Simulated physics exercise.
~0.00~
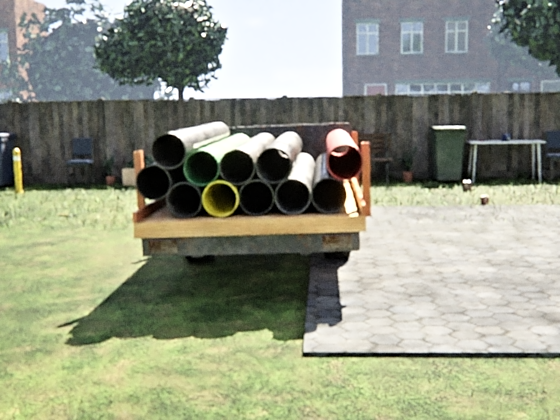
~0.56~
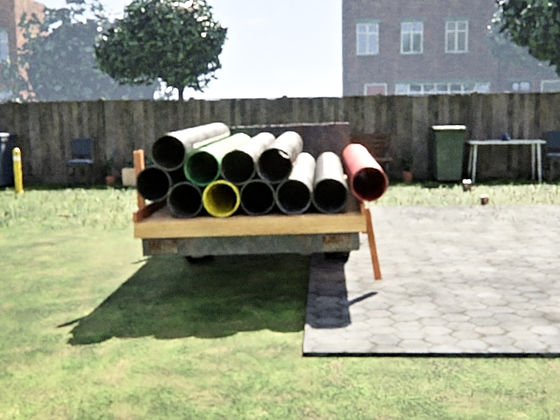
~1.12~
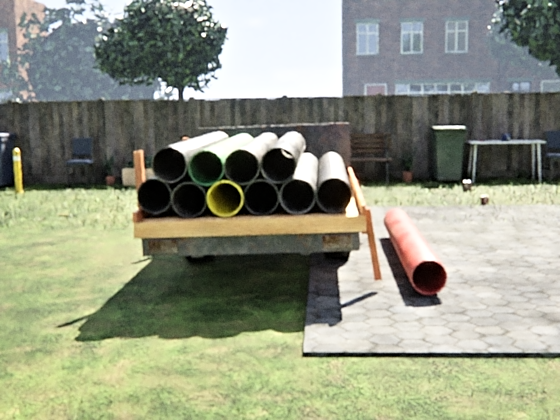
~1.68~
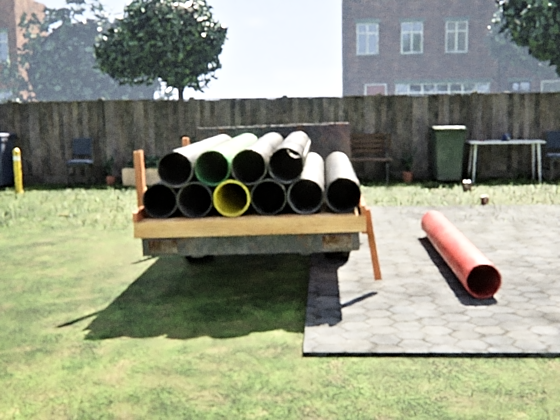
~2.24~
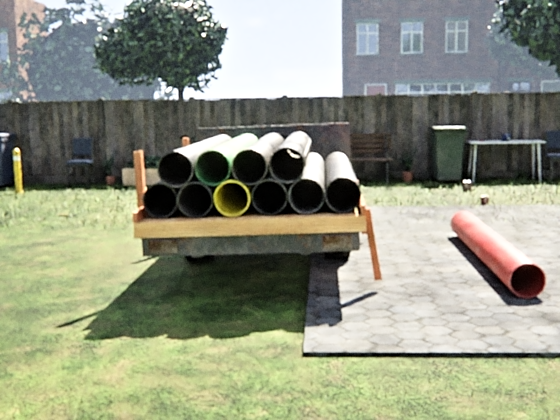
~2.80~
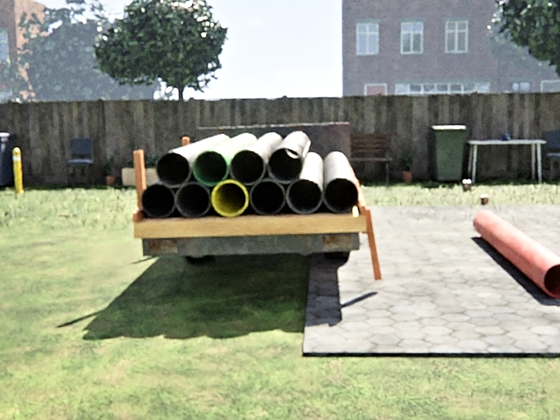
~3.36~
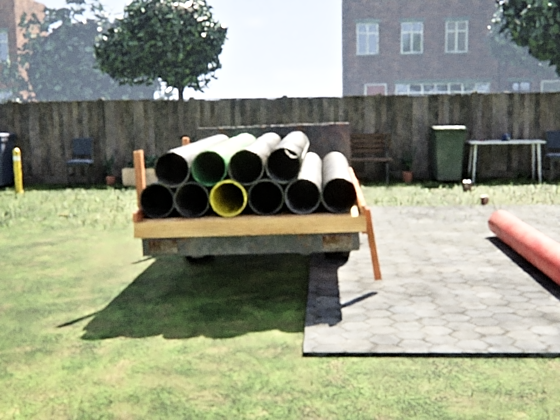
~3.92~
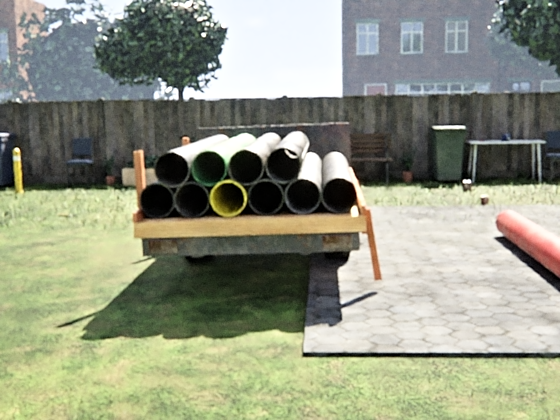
A red pipe dropped off the right side of a loaded trailer when the post there swung down, then rolled away across the paving to the right, while the remaining pipes, green and yellow ones included, shifted slightly and stayed stacked on the deck.
